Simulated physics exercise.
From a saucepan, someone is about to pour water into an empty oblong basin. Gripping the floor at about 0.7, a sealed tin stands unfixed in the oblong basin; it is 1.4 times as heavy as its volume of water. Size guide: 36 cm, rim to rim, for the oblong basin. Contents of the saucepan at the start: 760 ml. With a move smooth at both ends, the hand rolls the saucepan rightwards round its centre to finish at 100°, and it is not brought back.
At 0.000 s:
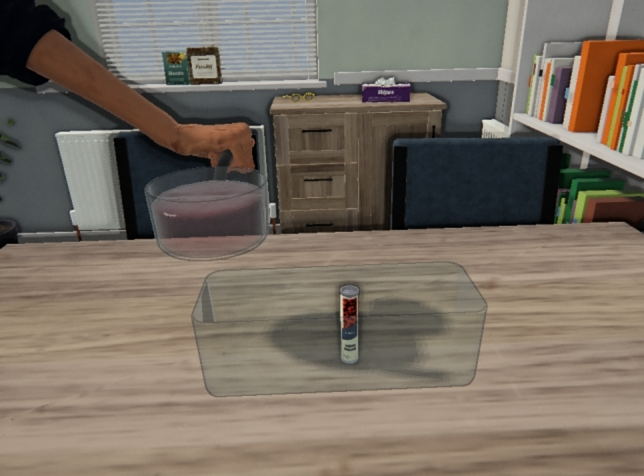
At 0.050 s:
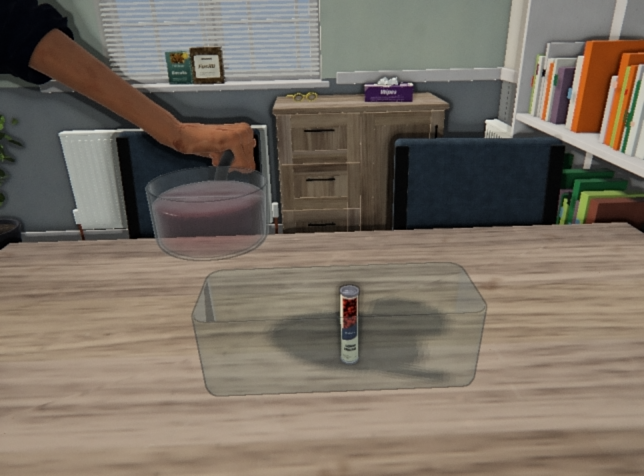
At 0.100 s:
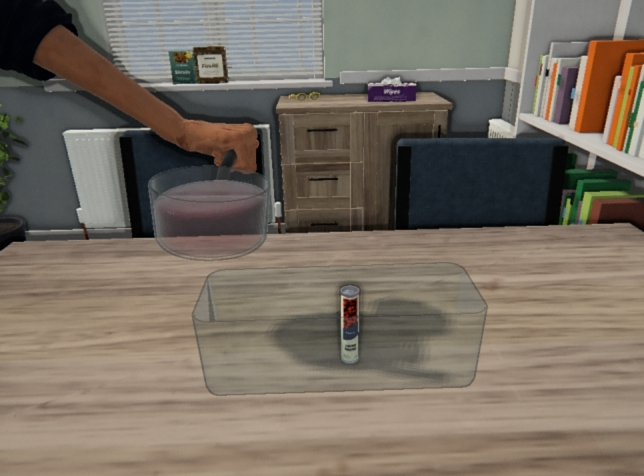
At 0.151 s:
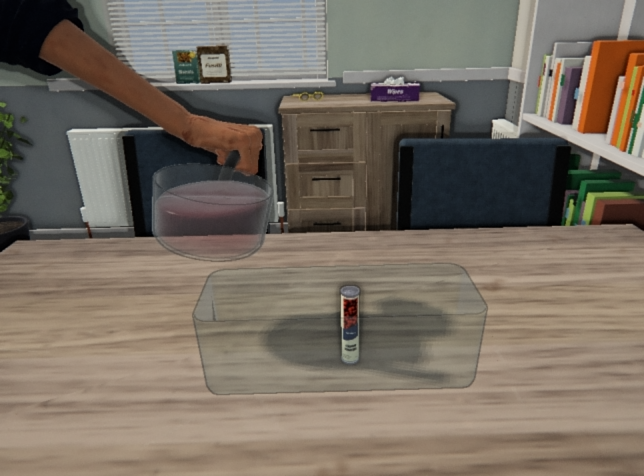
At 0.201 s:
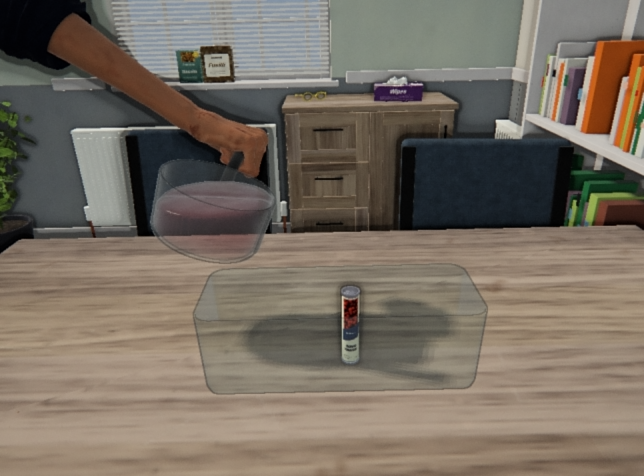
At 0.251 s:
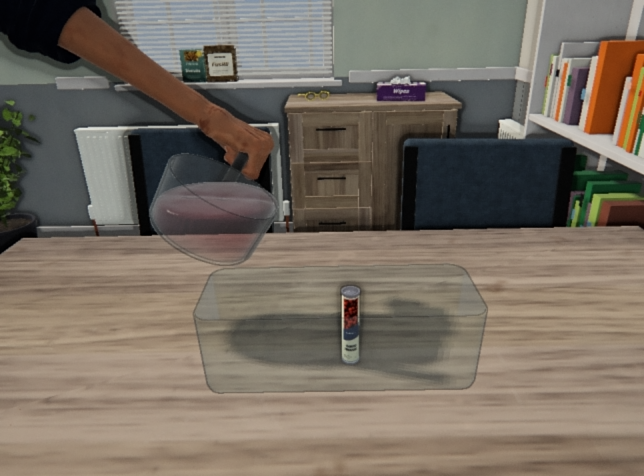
The clip shows a hand holding a clear saucepan of pinkish liquid above a wooden table, behind a transparent oblong basin with a small tin standing in view; the hand gradually tilts the saucepan to the right.
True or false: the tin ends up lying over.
False.
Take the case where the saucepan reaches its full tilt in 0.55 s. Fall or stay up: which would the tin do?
Well, the tin simply holds firm.
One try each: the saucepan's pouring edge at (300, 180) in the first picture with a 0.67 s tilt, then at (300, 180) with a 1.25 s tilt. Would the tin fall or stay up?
Run one: It tumbles. Run two: It does not tip.
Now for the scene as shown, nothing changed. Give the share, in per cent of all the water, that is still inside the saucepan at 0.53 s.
Portion remaining: Approx. 34 per cent.
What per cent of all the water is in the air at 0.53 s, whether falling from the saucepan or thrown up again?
Share: Roughly 36 per cent.
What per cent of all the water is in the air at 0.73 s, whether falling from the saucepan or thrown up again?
About 5 percent.
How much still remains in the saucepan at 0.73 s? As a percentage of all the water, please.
About 8 % is still there.
By 0.53 s the tilt is 89° and 33 per cent is still to pour; the tin stands where it began.
By 0.73 s the tilt is 100° and 8 per cent is still to pour; the tin stands where it began.
By 0.94 s the tilt is 100° and 1 per cent is still to pour; the tin stands where it began.
By 1.17 s the tilt is 100° and 0 per cent is still to pour; the tin stands where it began.
At rest the tin stands where it began.
